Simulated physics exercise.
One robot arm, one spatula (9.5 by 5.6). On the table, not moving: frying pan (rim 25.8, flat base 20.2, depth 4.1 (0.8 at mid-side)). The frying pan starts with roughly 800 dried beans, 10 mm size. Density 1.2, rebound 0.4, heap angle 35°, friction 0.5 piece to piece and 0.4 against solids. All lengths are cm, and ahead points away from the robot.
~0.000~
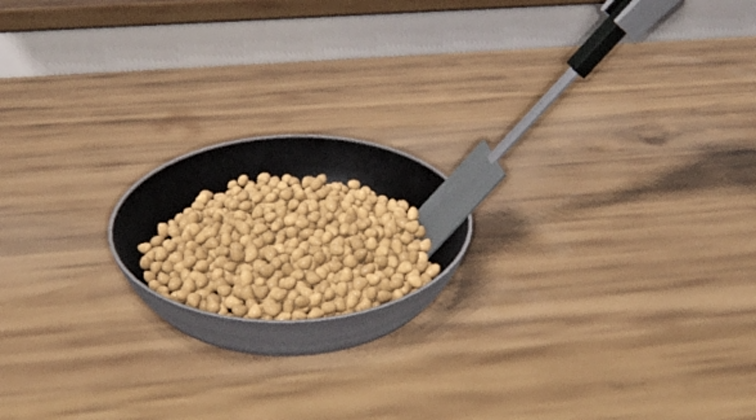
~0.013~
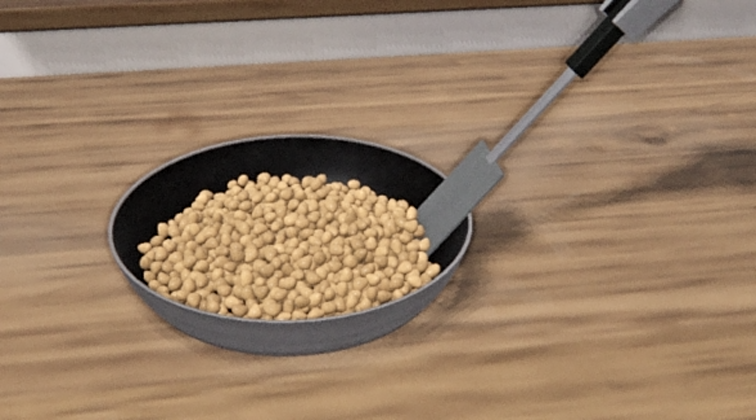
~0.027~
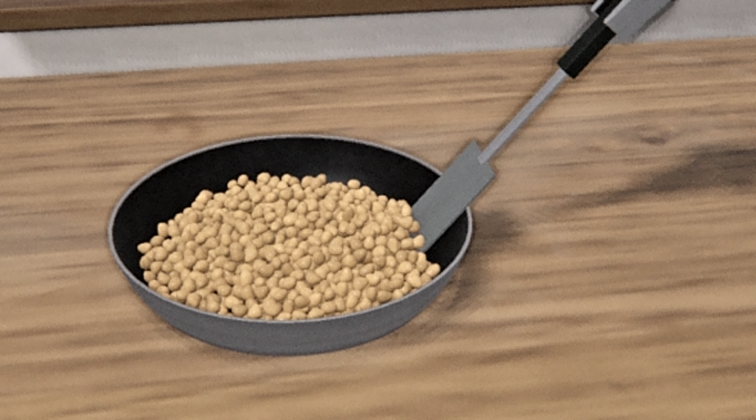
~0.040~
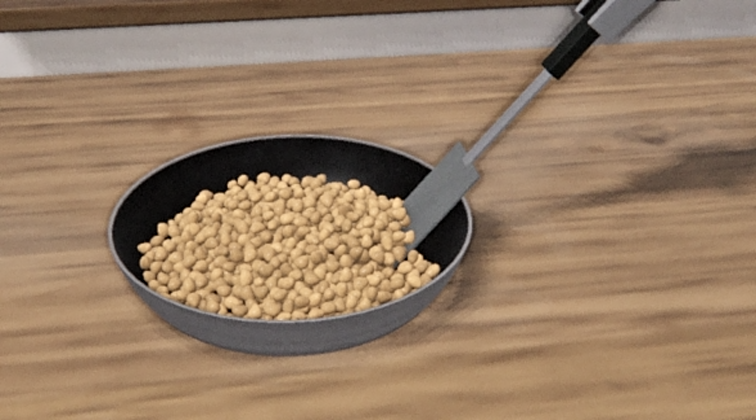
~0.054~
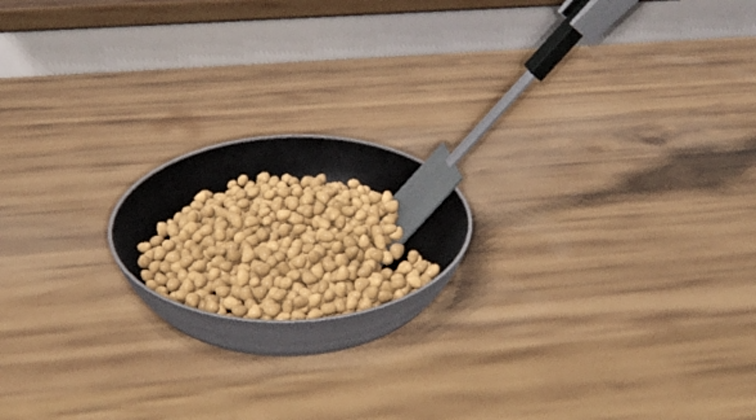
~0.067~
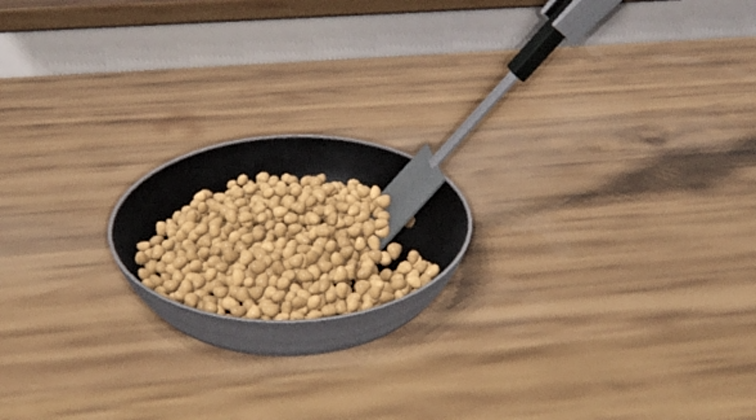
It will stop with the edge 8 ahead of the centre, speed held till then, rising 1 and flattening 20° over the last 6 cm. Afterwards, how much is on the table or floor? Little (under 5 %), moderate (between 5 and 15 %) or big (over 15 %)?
On the table or floor the share is little, under 5 %.
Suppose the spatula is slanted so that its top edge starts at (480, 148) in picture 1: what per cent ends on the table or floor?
Some 5 per cent.
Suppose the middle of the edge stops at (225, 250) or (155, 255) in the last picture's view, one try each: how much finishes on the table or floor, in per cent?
Some 0 and 10 per cent.
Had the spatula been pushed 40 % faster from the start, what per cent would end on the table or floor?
Then about 5 per cent.
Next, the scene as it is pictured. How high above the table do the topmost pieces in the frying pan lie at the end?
About 5.5 cm.
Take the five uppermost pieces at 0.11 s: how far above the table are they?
Some 6 cm.
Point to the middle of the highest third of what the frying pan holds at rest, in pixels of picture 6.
At about (176, 238).
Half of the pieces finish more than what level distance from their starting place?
Roughly 3 cm.
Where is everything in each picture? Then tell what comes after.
The first frame shows spatula top edge at (495, 157), sloping 50°; upper third of the load around (299, 238), from x 145 to 435, top at y 180; 802 in the frying pan.
The second frame shows spatula top edge at (493, 157), sloping 50°; upper third of the load around (299, 238), from x 145 to 435, top at y 180.
The third frame shows spatula top edge at (485, 158), sloping 50°; upper third of the load around (300, 236), from x 145 to 435, top at y 180.
The fourth frame shows spatula top edge at (470, 159), sloping 50°; upper third of the load around (303, 235), from x 145 to 435, top at y 180.
The fifth frame shows spatula top edge at (453, 160), sloping 50°; upper third of the load around (304, 232), from x 145 to 430, top at y 180.
The sixth frame shows spatula top edge at (436, 161), sloping 50°; upper third of the load around (303, 230), from x 140 to 430, top at y 180; 802 in the frying pan.
By 0.11 s, sloping 50°, highest piece 6 above the table; 802 in the frying pan.
By 0.16 s, sloping 43°, highest piece 6 above the table; 802 in the frying pan.
By 0.38 s, sloping 30°, highest piece 5 above the table; 786 in the frying pan, 12 on the table or floor, 4 on the blade or in flight.
By 1.43 s, sloping 30°, highest piece 5 above the table; 786 in the frying pan, 16 on the table or floor.
Final count, 786 in the frying pan, 16 on the table or floor. That is 2 % on the table or floor.
